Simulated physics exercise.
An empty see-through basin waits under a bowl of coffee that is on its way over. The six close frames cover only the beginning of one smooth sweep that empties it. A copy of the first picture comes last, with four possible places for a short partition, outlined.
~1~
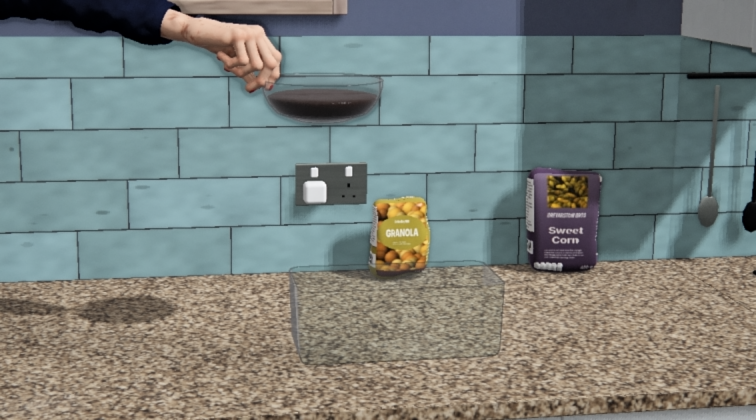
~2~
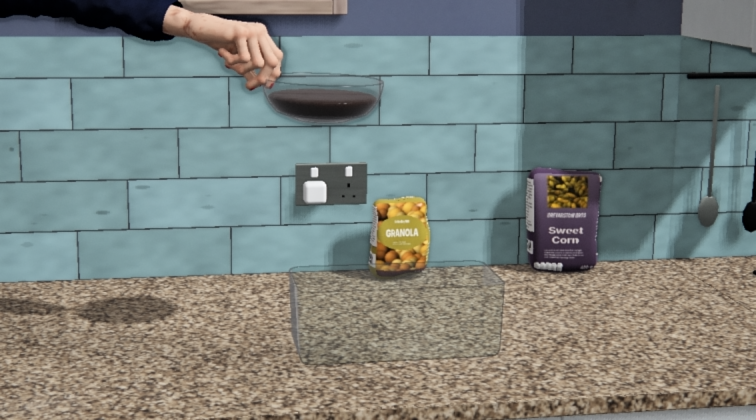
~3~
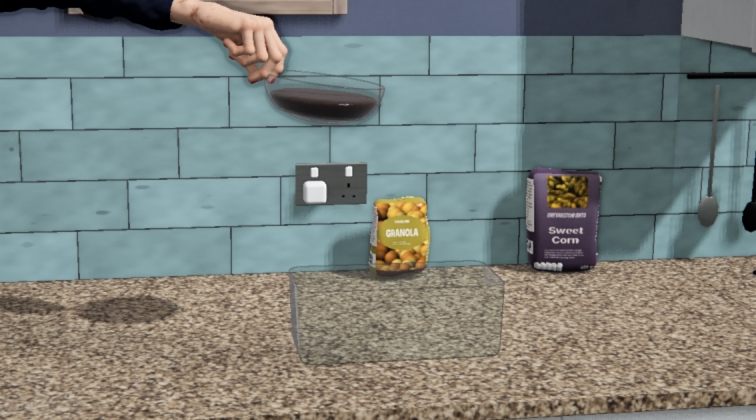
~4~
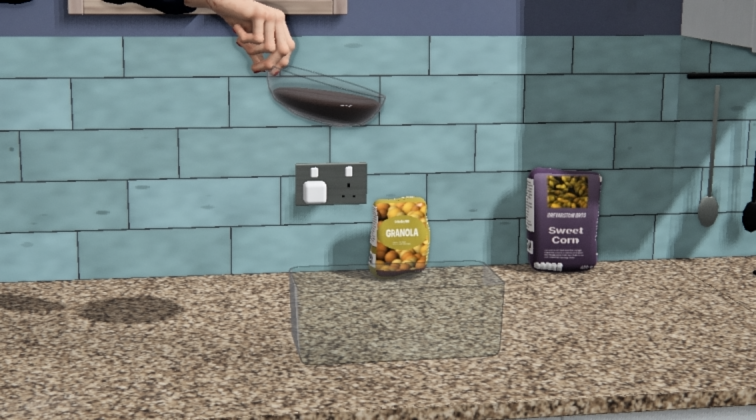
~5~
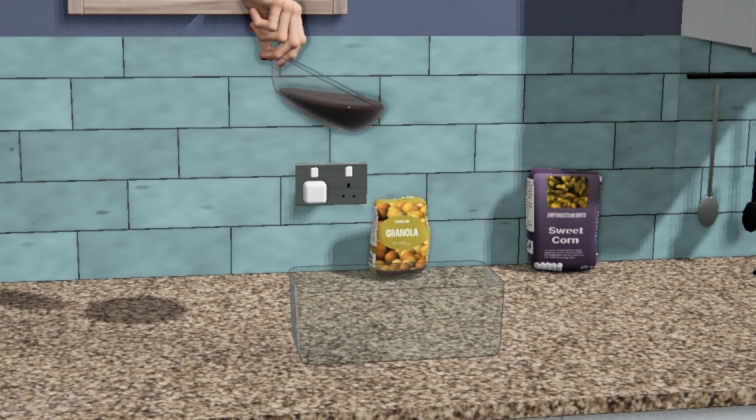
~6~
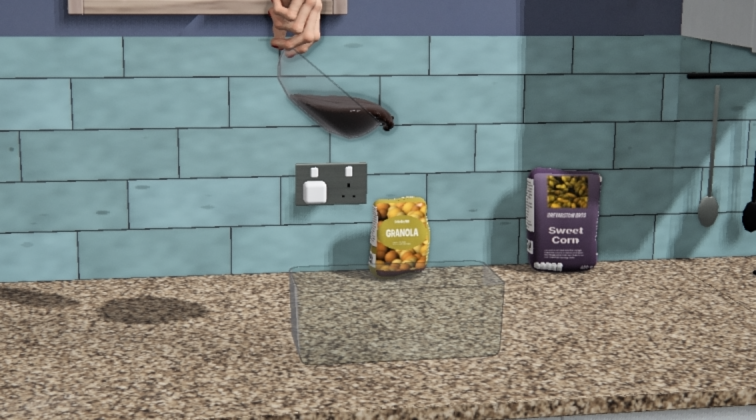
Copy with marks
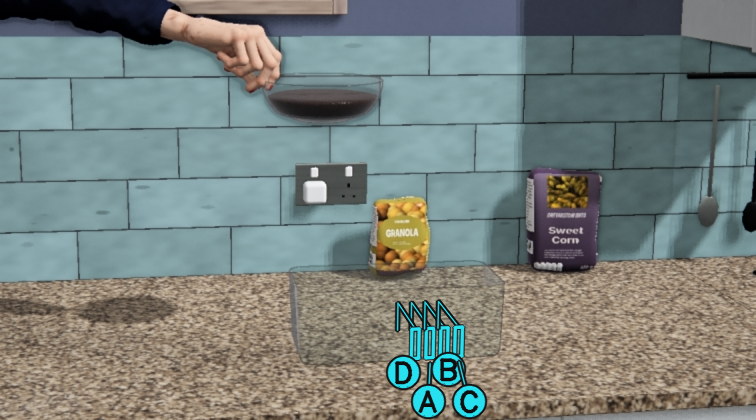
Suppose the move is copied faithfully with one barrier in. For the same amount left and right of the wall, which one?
The best position is A.
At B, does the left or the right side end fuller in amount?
The left one.
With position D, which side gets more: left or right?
The right side.
In cyan, A at (430, 363); B at (444, 362); C at (458, 361); D at (415, 363).
With A, about 48 % ends left of the wall and 49 % right of it; 3 % is lost outside.
With B, about 69 % ends left of the wall and 26 % right of it; 5 % is lost outside.
With C, about 91 % ends left of the wall and 5 % right of it; 5 % is lost outside.
With D, about 30 % ends left of the wall and 67 % right of it; 4 % is lost outside.
